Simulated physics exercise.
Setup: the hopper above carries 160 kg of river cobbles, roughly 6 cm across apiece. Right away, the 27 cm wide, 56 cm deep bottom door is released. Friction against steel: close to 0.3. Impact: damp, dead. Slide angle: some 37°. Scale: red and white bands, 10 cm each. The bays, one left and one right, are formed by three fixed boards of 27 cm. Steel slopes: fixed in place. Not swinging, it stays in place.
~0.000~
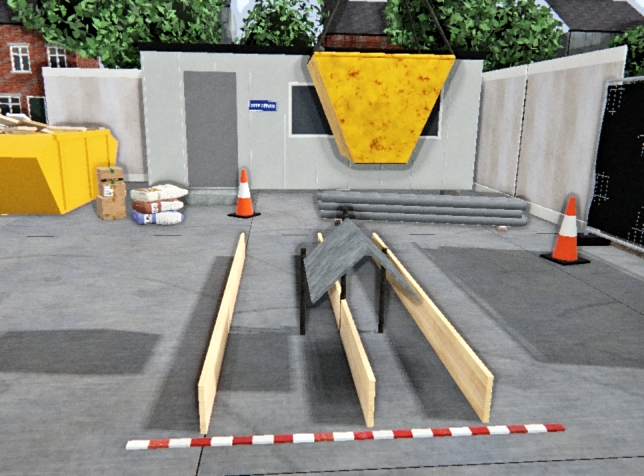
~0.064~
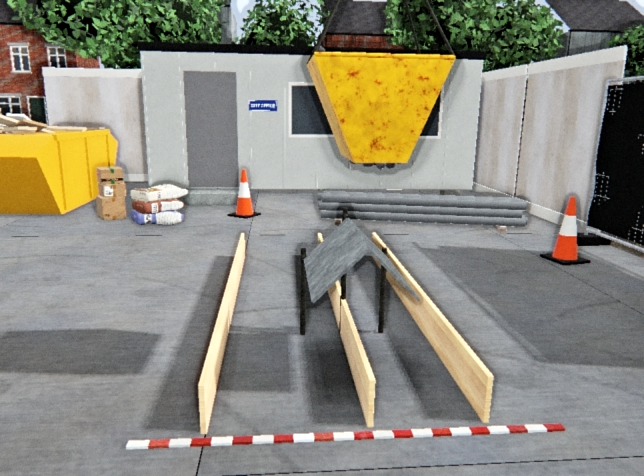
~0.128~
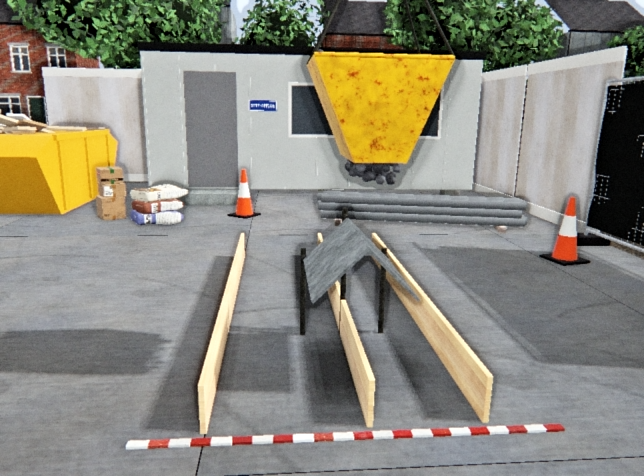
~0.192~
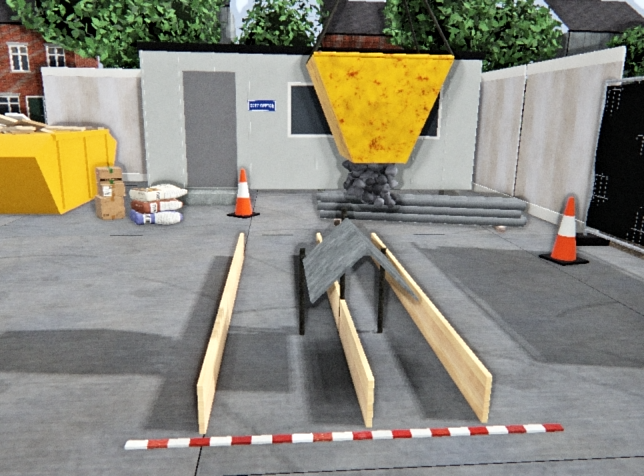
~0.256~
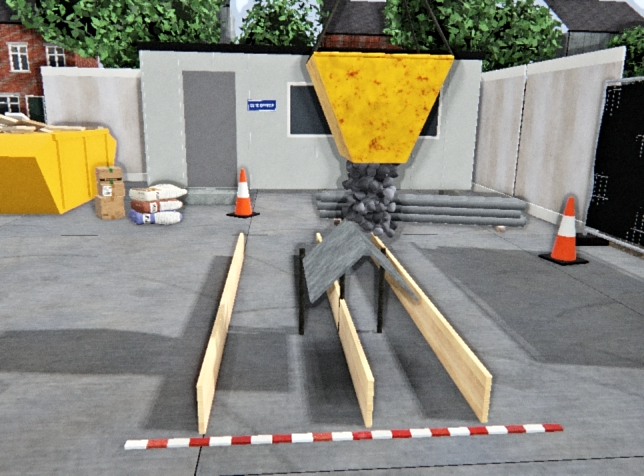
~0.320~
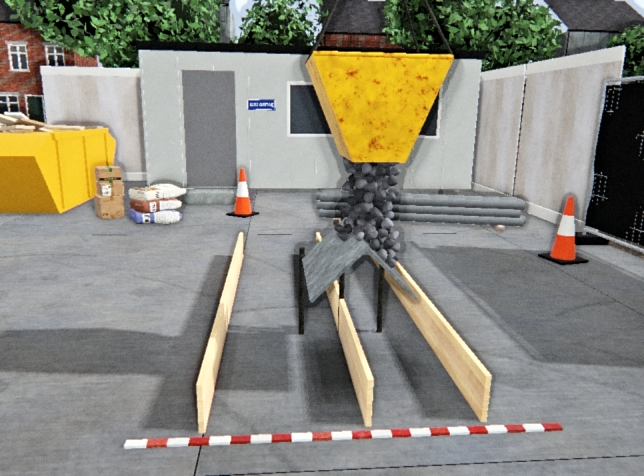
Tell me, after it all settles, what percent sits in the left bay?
I'd put it at about 15 percent.
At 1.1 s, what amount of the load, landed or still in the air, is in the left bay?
15 %.
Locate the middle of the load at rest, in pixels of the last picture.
Centre at rest: Around (423, 361).
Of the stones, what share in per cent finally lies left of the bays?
Share: Near 0 in a hundred.
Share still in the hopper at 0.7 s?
10 %, roughly.
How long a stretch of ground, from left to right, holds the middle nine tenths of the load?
Horizontal spread approx 200 cm.
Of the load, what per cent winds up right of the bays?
I'd say close to 25 per cent.
After 0.7 s, 8 % in the hopper, 32 % on the steel, 8 % falling or lying in the left bay, 47 % falling or lying in the right bay, 4 % falling or lying right of the bays; the stones farthest right are at (493, 358).
After 1.1 s, 0 % in the hopper, 6 % on the steel, 13 % falling or lying in the left bay, 63 % falling or lying in the right bay, 18 % falling or lying right of the bays; the stones farthest right are at (546, 346).
After 1.7 s, 0 % in the hopper, 15 % falling or lying in the left bay, 62 % falling or lying in the right bay, 23 % falling or lying right of the bays; the stones farthest right are at (615, 358).
After 2.6 s, 0 % in the hopper, 15 % falling or lying in the left bay, 62 % falling or lying in the right bay, 23 % falling or lying right of the bays; the stones farthest right are at (606, 348).
After 4.5 s, 0 % in the hopper, 15 % in the left bay, 62 % in the right bay, 23 % right of the bays; the stones farthest right are at (606, 348).
